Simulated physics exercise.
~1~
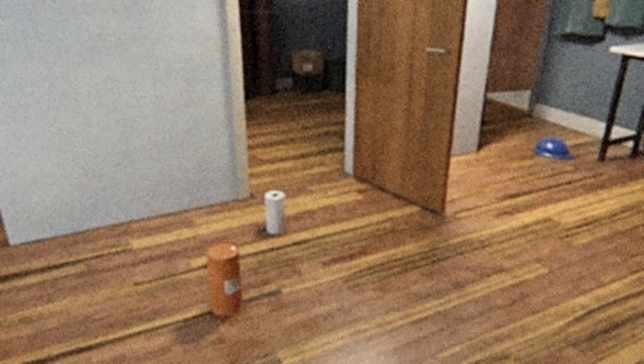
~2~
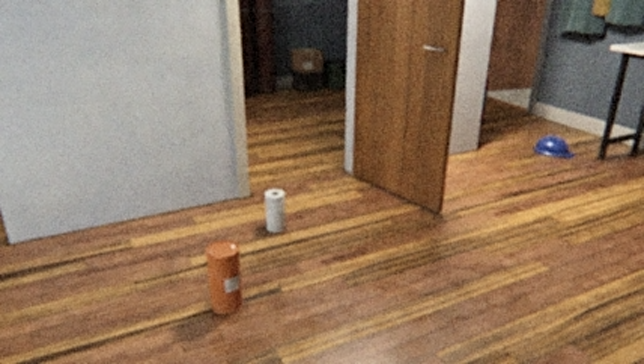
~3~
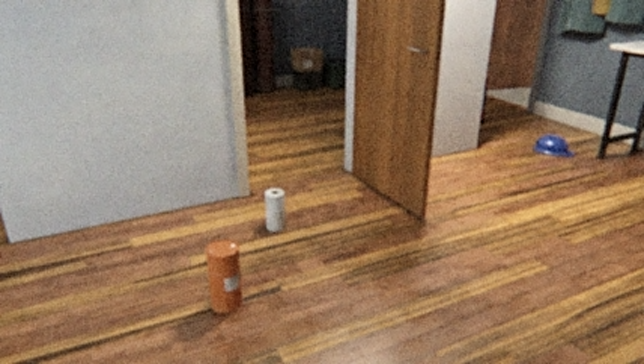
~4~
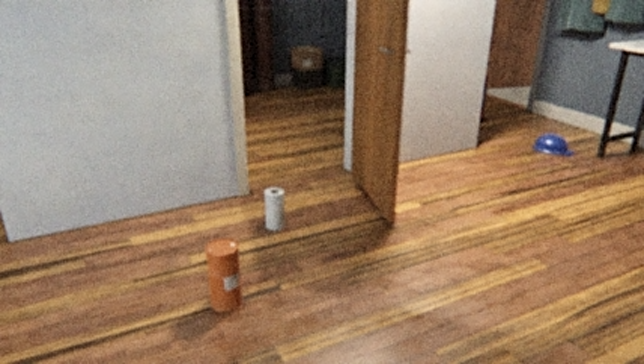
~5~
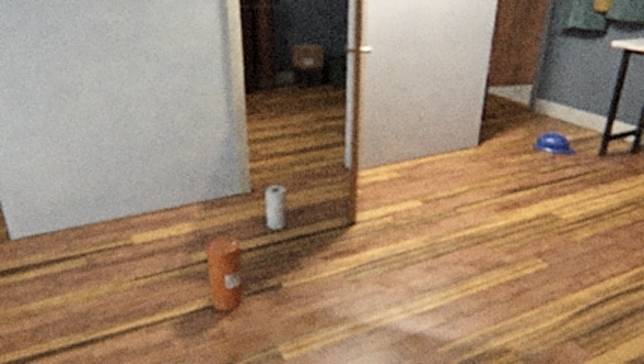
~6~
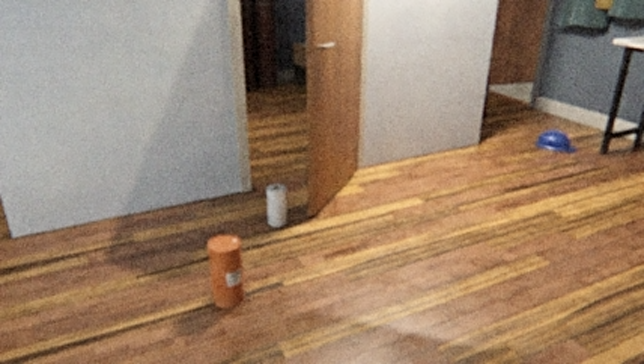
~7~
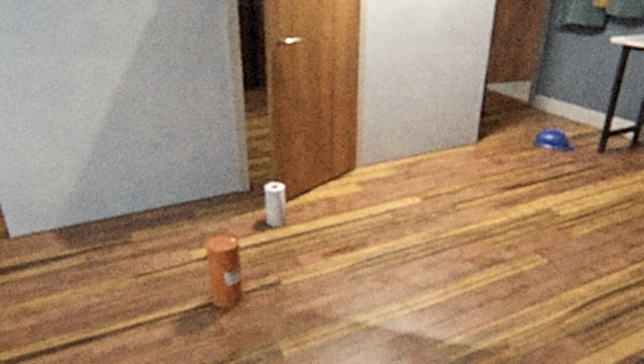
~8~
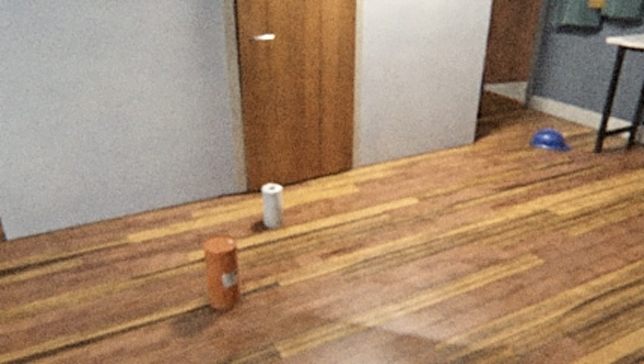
At the start, a wooden door stands wide open in a pale wall, showing a dim room behind it, while an orange canister and a smaller white roll stand on the wood-plank floor in front. A blue object lies near a table at the right. The door begins to swing toward the doorway, turning until only its thin edge faces the view. It keeps swinging left, passing behind the white roll and narrowing the gap. Finally it fills the doorway and rests shut, with the roll and canister still upright and unmoved.
